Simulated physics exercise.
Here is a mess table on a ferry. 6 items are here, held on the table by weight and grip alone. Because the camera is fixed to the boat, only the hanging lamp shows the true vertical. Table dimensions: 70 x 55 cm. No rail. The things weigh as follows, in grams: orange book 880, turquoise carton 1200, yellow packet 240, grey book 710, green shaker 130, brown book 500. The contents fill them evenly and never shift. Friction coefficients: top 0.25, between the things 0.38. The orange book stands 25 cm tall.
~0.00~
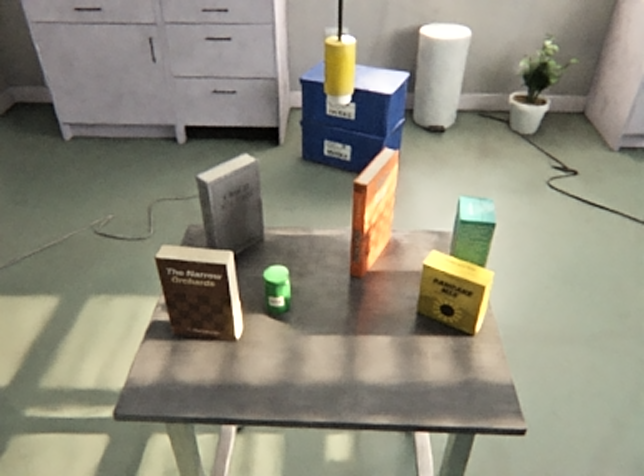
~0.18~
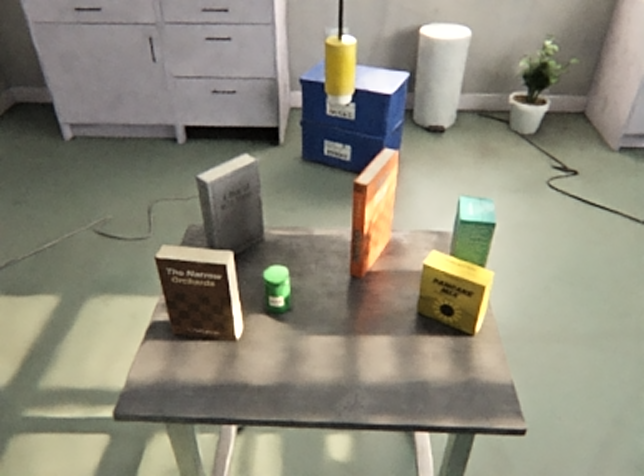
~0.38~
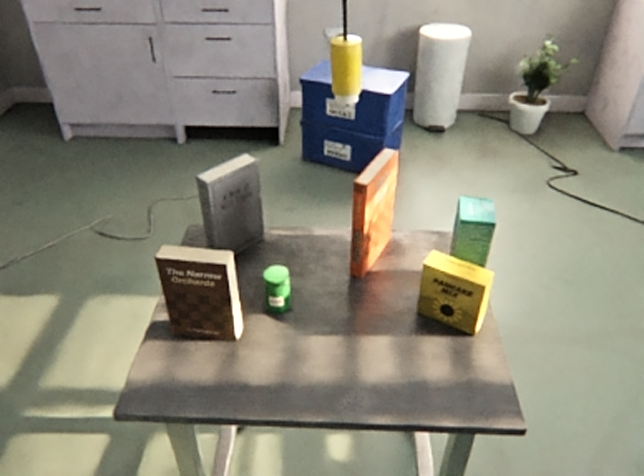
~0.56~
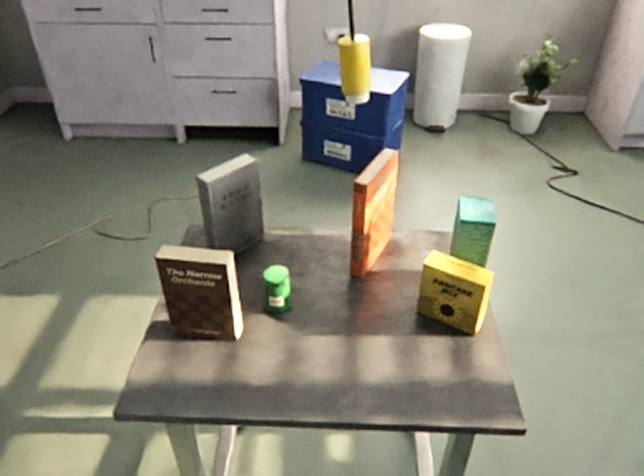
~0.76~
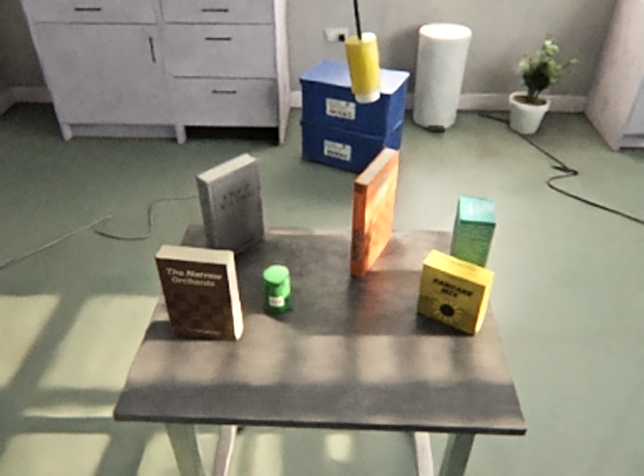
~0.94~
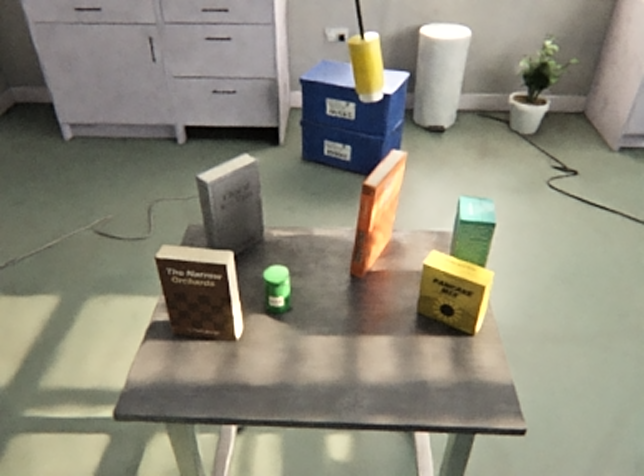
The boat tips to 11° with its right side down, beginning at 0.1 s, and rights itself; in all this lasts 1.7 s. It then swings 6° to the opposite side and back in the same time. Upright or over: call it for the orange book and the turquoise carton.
Orange book: Over; turquoise carton: Over.
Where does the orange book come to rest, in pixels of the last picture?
It stops at about (420, 261).
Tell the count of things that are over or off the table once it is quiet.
The answer: 2.
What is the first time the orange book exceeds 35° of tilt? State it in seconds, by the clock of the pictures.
Answer: About 1.2 s.
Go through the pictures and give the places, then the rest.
The first picture shows boat level; orange book (374, 213); turquoise carton (469, 248).
The second picture shows boat level; green shaker (277, 290); brown book (201, 295).
The third picture shows heel 3°, right side down; yellow packet (454, 293); grey book (233, 209).
The fourth picture shows heel 6°, right side down; green shaker (277, 290); brown book (201, 295).
The fifth picture shows heel 10°, right side down; yellow packet (454, 293); grey book (233, 209).
The sixth picture shows heel 11°, right side down; orange book (378, 214) tipped 5° from how it sat; turquoise carton (469, 248).
After 1.44 s, heel 4°, right side down; turquoise carton now off the table; orange book on its side near (420, 261).
After 1.64 s, heel 1°, right side down; orange book on its side near (420, 261).
At rest (4.0 s), off the table and tipped over, turquoise carton; tipped over on the table, orange book; the other 4 in place, give or take 5 cm. In the last view, orange book near (420, 261).
